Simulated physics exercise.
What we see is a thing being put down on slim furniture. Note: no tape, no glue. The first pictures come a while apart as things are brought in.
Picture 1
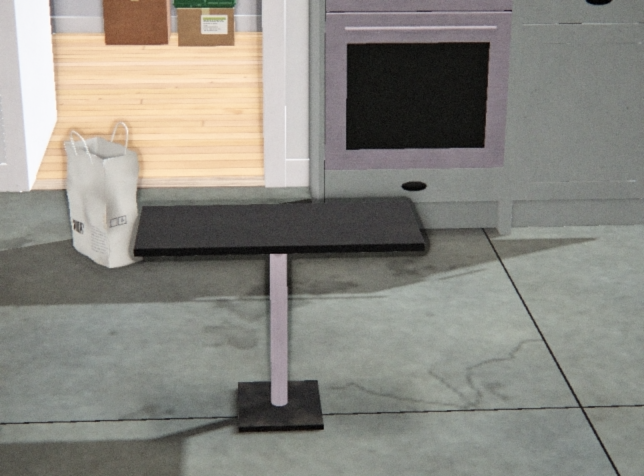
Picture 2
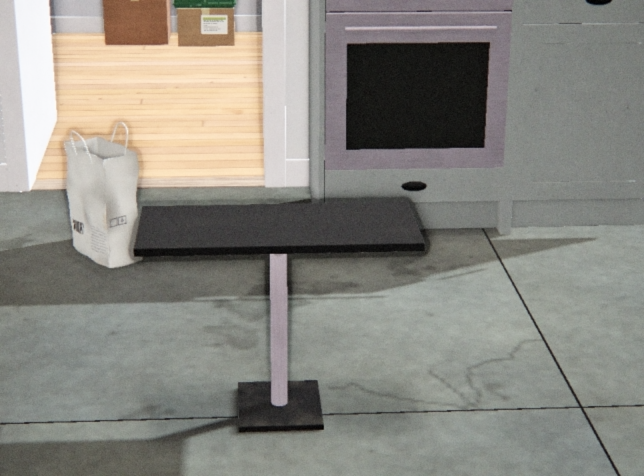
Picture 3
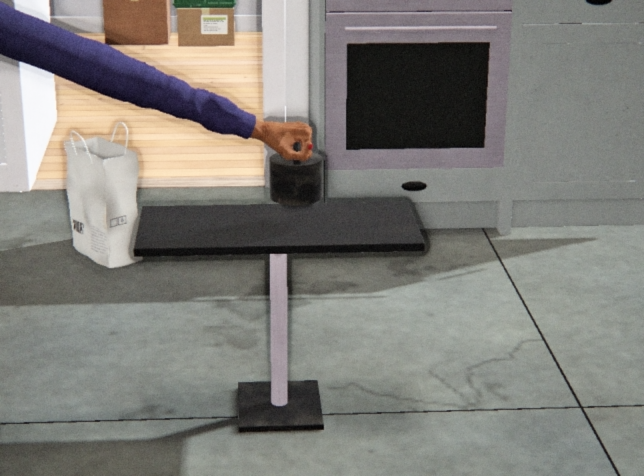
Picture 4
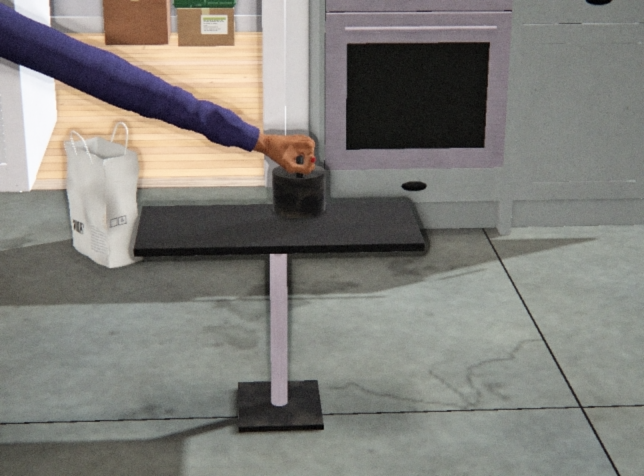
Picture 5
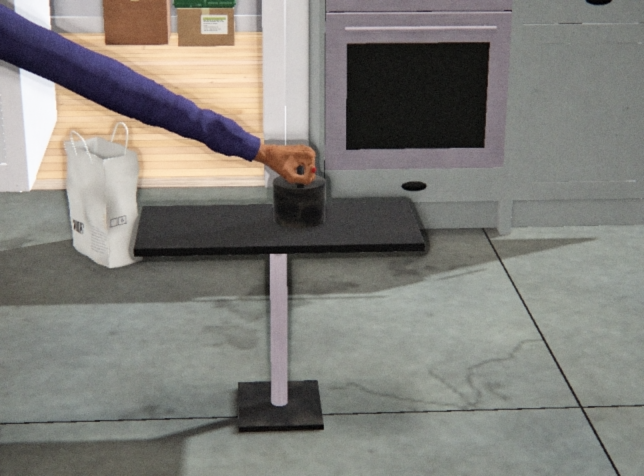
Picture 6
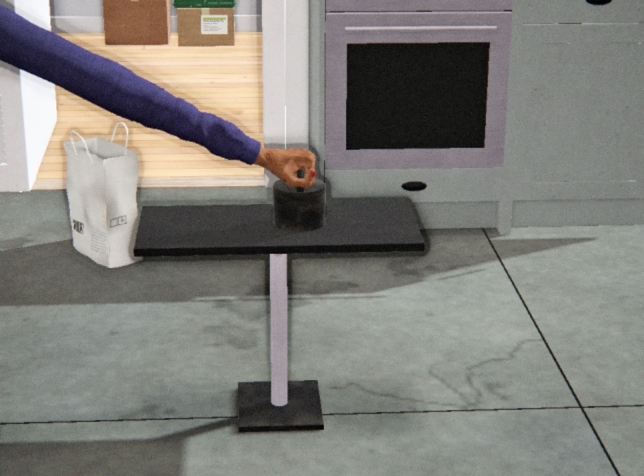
A dark cylinder, gripped at the top by a hand in a purple-blue sleeve, appears above a black table that stood empty beside a white bag. The arm lowers it a short way onto the tabletop, where it rests with the fingers still holding it.
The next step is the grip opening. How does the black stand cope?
My guess is it's going to stay put as soon as it's let go.
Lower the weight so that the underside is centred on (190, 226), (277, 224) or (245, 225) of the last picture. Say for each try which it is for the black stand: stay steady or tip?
Order of results: Falls, stands, stands.
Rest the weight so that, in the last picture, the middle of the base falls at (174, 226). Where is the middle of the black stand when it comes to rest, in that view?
Near (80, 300).
Then, 0.40 s after the last picture, black stand at rest near (279, 228).
At rest, the black stand stays flat on its feet, near (279, 228).
